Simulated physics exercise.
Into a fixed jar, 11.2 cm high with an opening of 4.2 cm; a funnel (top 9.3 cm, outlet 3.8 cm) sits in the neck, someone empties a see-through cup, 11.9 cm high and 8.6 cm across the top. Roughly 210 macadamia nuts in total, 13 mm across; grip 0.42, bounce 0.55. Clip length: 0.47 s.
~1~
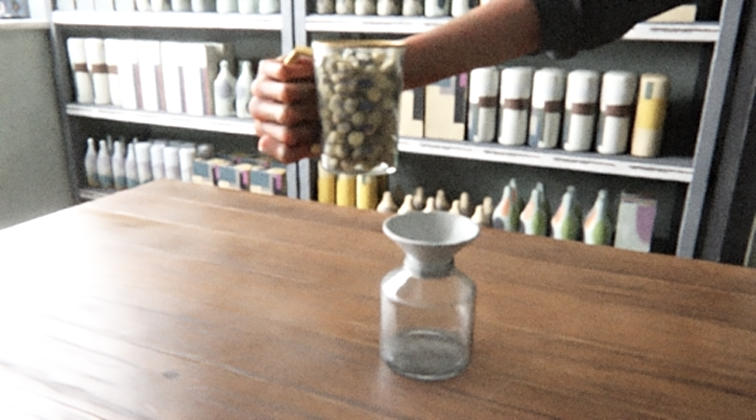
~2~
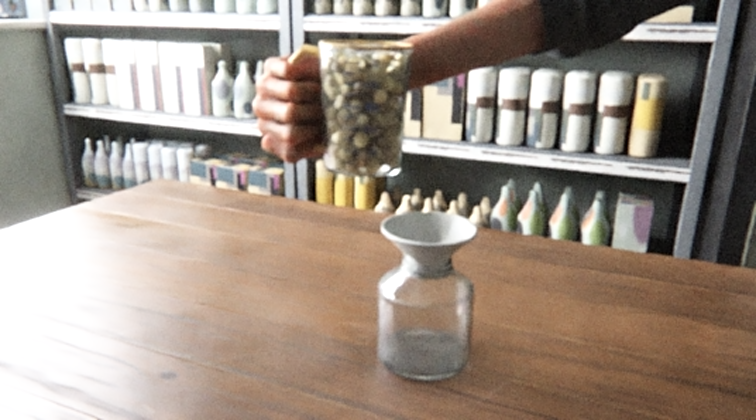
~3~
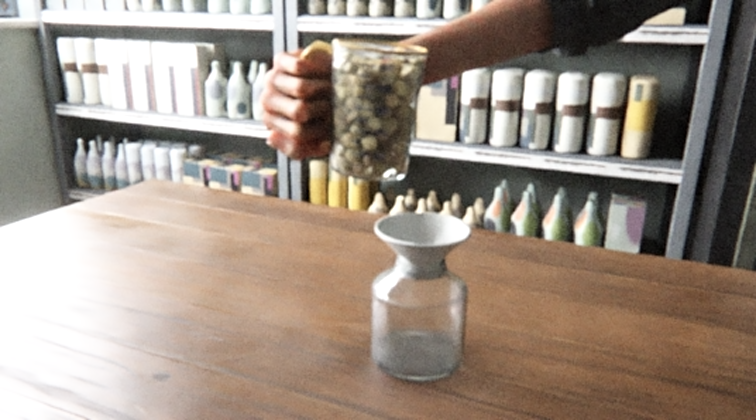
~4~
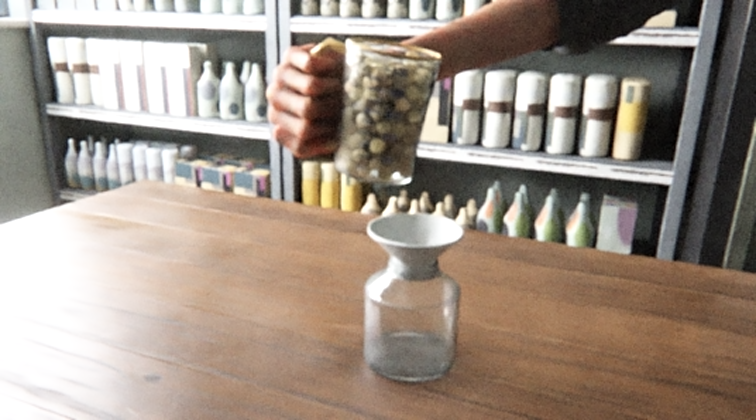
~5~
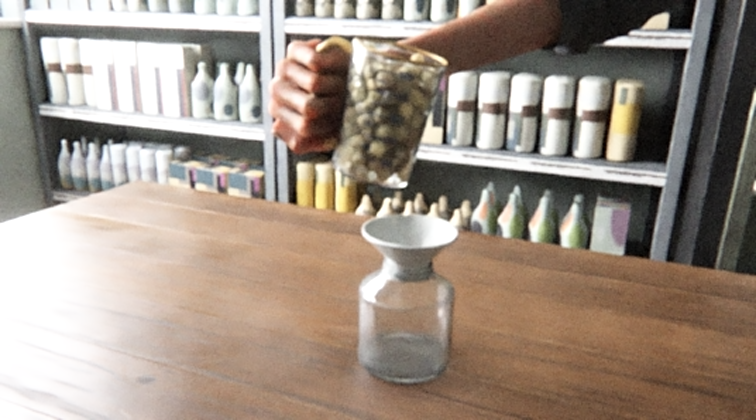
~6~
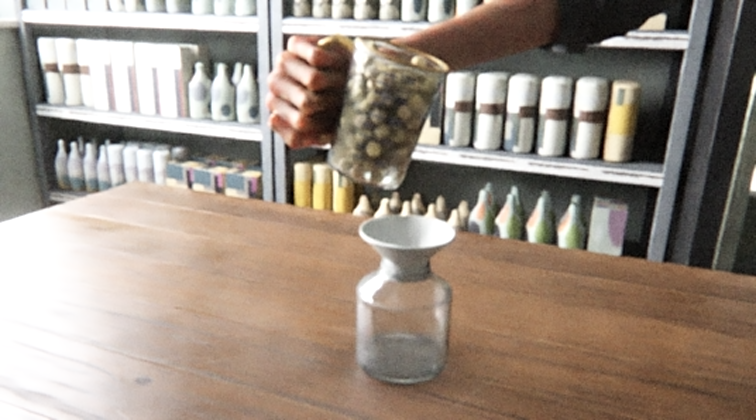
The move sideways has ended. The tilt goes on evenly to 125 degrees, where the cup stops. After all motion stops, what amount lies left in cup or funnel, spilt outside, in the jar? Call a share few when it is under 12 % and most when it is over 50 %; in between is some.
Still above - hardly any, spilt - the bulk, jar - a part.
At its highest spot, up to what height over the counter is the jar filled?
3.5 cm.
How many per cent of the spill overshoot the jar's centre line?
I'd put it close to 100 per cent.
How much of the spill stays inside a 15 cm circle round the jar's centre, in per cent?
About 20 %.
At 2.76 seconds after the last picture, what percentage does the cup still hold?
My guess is near 0 per cent.
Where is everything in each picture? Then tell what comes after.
Cup at (359, 106), tilt 0 degrees, lip at (402, 46), moved 0.0 cm; middle of the pieces at (361, 113); jar at (428, 307), in the first frame.
Cup at (364, 107), tilt 2 degrees, lip at (409, 48), moved 0.8 cm; middle of the pieces at (366, 114), in the second frame.
Cup at (374, 109), tilt 5 degrees, lip at (424, 53), moved 2.5 cm; middle of the pieces at (375, 116), in the third frame.
Cup at (383, 112), tilt 9 degrees, lip at (438, 59), moved 4.2 cm; middle of the pieces at (384, 118), in the fourth frame.
Cup at (385, 114), tilt 13 degrees, lip at (445, 66), moved 5.0 cm; middle of the pieces at (385, 120), in the fifth frame.
Cup at (383, 114), tilt 17 degrees, lip at (445, 71), moved 5.0 cm; middle of the pieces at (382, 121); jar at (404, 311), in the sixth frame.
Then, 1.17 s after the last picture, tilt 67 degrees; the cup holds 100 %, the jar 0 %.
Then, 1.96 s after the last picture, tilt 100 degrees; the cup holds 75 %, the jar 0 %.
Then, 2.76 s after the last picture, tilt 125 degrees; the cup holds 0 %, the jar 25 %.
In the end, still above 0 %, spilt 70 %, jar 30 %.
